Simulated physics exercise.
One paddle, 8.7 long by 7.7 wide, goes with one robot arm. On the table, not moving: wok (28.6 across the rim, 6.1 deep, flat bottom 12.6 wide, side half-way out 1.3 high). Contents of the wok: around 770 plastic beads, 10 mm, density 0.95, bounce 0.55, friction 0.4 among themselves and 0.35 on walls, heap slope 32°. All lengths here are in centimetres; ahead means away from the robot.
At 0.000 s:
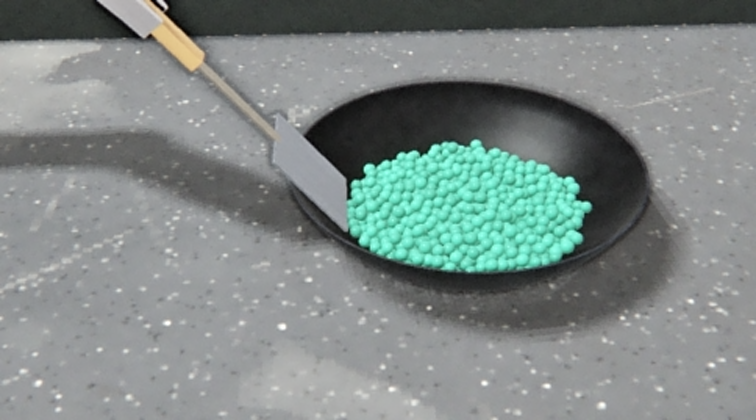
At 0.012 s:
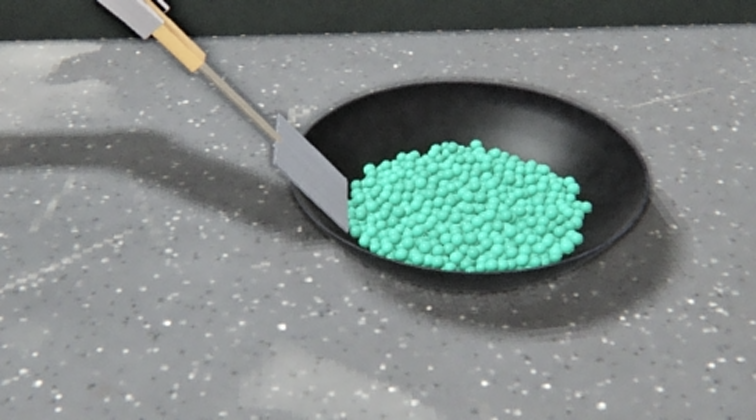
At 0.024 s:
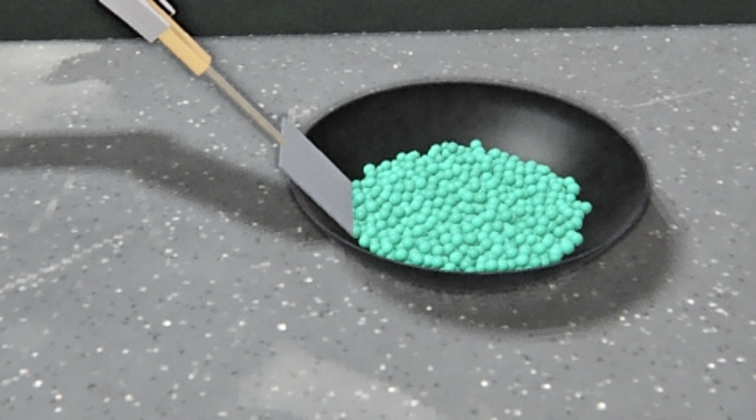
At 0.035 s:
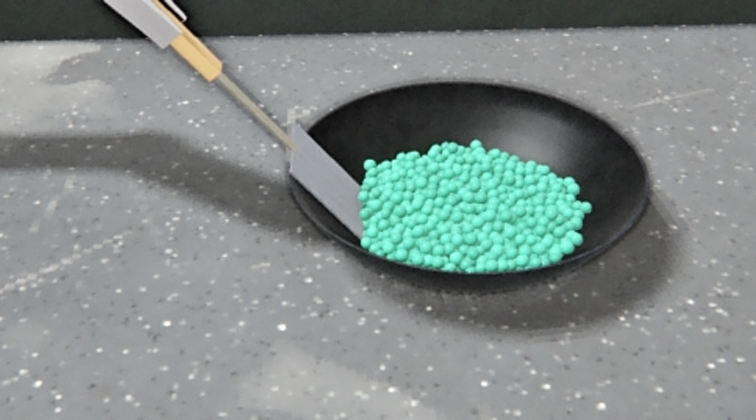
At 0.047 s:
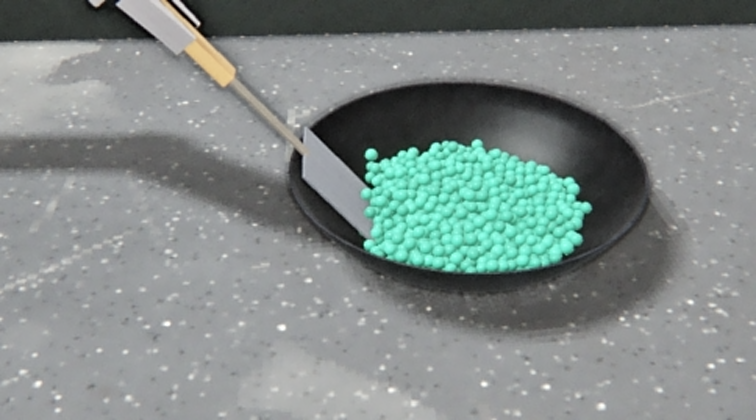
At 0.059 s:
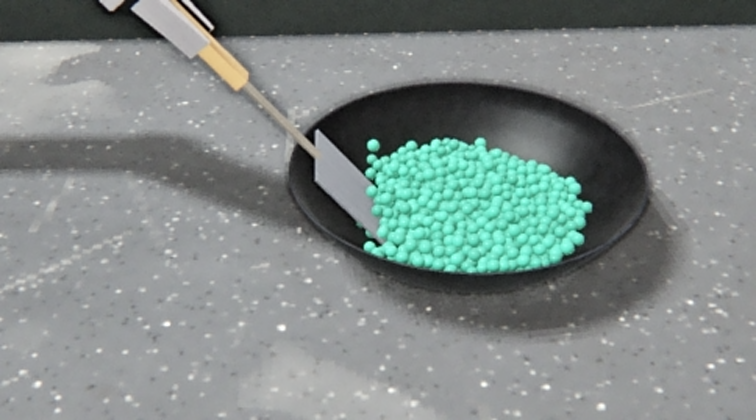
Robot-held paddle pausing at the left edge of a black wok, then sliding slowly rightward into a heap of green plastic beads.
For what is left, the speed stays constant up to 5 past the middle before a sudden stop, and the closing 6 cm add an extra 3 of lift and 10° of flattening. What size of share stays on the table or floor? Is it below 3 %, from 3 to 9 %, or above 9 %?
Below 3 %.
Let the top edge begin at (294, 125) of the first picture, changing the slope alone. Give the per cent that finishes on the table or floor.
Roughly 0%.
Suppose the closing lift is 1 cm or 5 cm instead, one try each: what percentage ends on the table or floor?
It comes to around 0 per cent on the first try and around 0 per cent on the second.
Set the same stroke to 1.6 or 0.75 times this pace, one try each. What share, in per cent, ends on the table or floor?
10 and 0 %.
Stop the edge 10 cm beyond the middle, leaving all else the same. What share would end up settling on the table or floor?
Changed stop: Approx. 20 %.
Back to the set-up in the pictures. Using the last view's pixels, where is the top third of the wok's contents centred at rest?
Close to pixel (564, 190).
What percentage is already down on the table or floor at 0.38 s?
Estimate: About 0 percent.
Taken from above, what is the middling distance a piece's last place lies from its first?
It comes to some 3 cm.
By 0.11 s, sloping 51°, highest piece 6 above the table; 771 in the wok.
By 0.16 s, sloping 47°, highest piece 7 above the table; 771 in the wok.
By 0.38 s, sloping 41°, highest piece 7 above the table; 771 in the wok.
By 1.43 s, sloping 41°, highest piece 6 above the table; 771 in the wok.
Final count, 771 in the wok. That is 0 % on the table or floor.
